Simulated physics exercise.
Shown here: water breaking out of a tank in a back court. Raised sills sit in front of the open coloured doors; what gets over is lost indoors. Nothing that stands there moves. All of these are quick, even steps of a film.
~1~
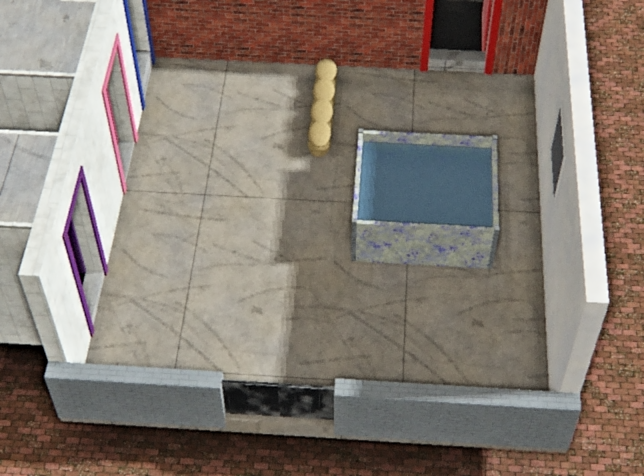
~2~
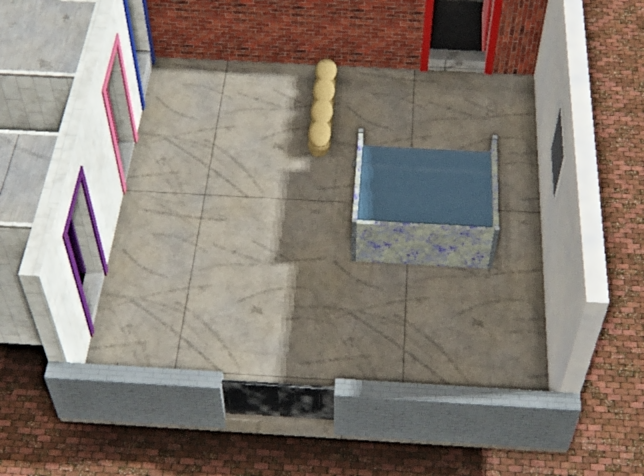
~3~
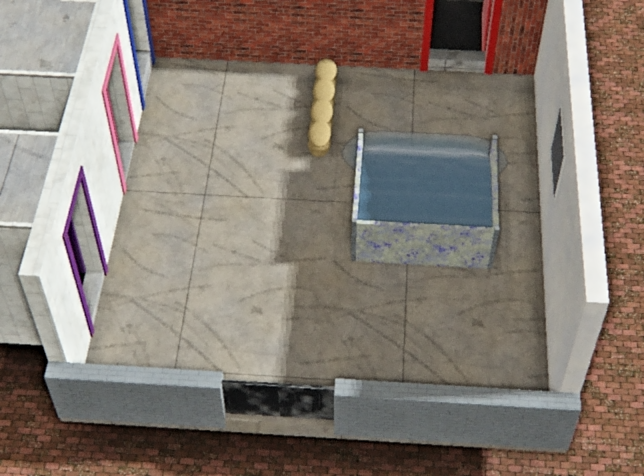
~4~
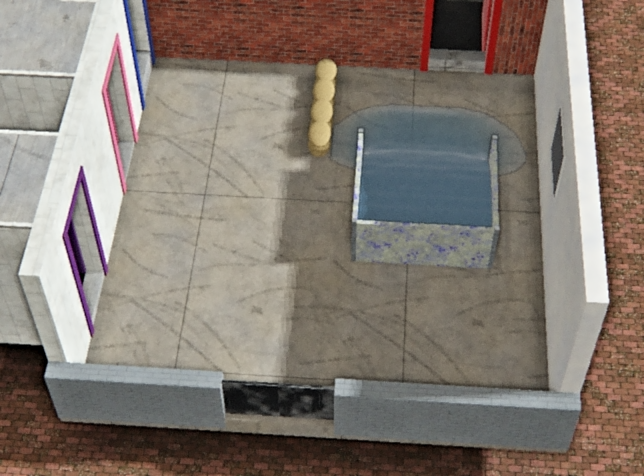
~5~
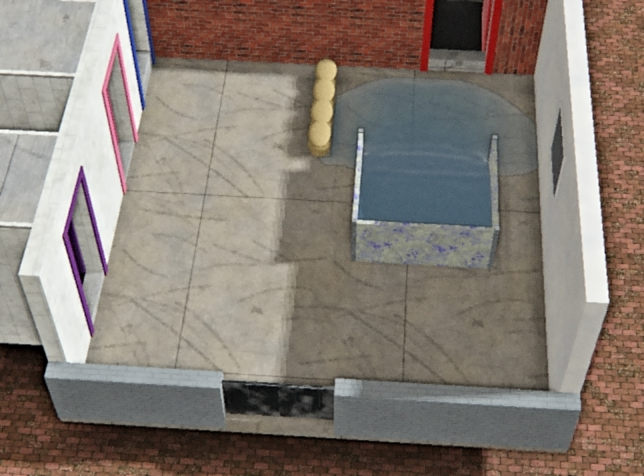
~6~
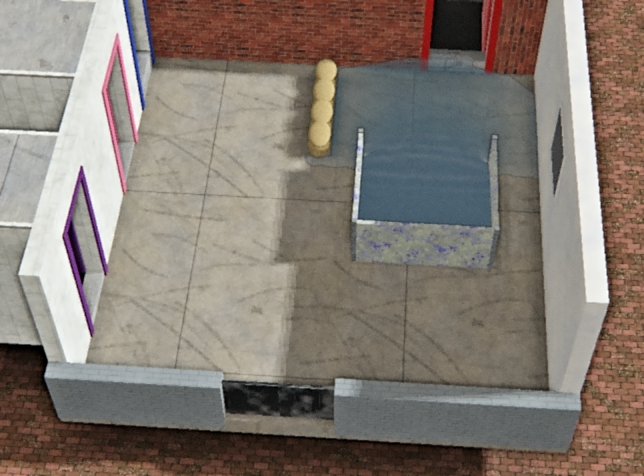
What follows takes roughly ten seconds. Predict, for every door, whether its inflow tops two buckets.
In order: Red door: Too much water. Pink door: Little enough water. Blue door: Little enough water. Purple door: Little enough water.
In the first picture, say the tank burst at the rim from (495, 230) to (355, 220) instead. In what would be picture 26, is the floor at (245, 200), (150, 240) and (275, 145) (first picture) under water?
Untouched, submerged, untouched.
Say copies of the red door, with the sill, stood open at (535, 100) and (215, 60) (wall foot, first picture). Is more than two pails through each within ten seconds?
As listed: Floods, keeps below it.
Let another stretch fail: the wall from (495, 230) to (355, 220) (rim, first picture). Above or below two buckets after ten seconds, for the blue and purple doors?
The blue door falls short and the purple door exceeds the limit.
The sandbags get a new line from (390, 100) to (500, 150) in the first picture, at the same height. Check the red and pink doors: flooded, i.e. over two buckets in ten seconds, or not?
Red door: Stays within bounds; pink door: Exceeds the threshold.
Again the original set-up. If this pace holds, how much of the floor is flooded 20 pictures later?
Close to 40 %.
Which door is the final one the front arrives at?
Answer - the one in purple.
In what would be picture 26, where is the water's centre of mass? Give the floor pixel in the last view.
It's close to (418, 149).
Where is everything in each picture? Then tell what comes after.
The first picture shows still water in the tank at (426, 183).
In the second picture, water pours out on the tank's far side and has run to a hidden place.
In the third picture, water pours out on the tank's far side and has run to (349, 150).
In the fourth picture, water pours out on the tank's far side and has run to (339, 129).
In the fifth picture, water pours out on the tank's far side and has run to (377, 83).
In the sixth picture, water pours out on the tank's far side and has run to (352, 69).
A moment on, water covers 20 % of the floor; the red door over two buckets in, the pink door not reached, the blue door not reached, the purple door not reached.
Next, water covers 25 % of the floor; the red door far over two buckets in, the pink door not reached, the blue door wet at the sill, nothing in, the purple door not reached.
Then, water covers 40 % of the floor; the red door far over two buckets in, the pink door wet at the sill, nothing in, the blue door wet at the sill, nothing in, the purple door not reached.
Later, water covers 70 % of the floor; the red door far over two buckets in, the pink door wet at the sill, nothing in, the blue door wet at the sill, nothing in, the purple door wet at the sill, nothing in.
In the end, water covers 80 % of the floor; the red door far over two buckets in, the pink door wet at the sill, nothing in, the blue door wet at the sill, nothing in, the purple door under two buckets in.
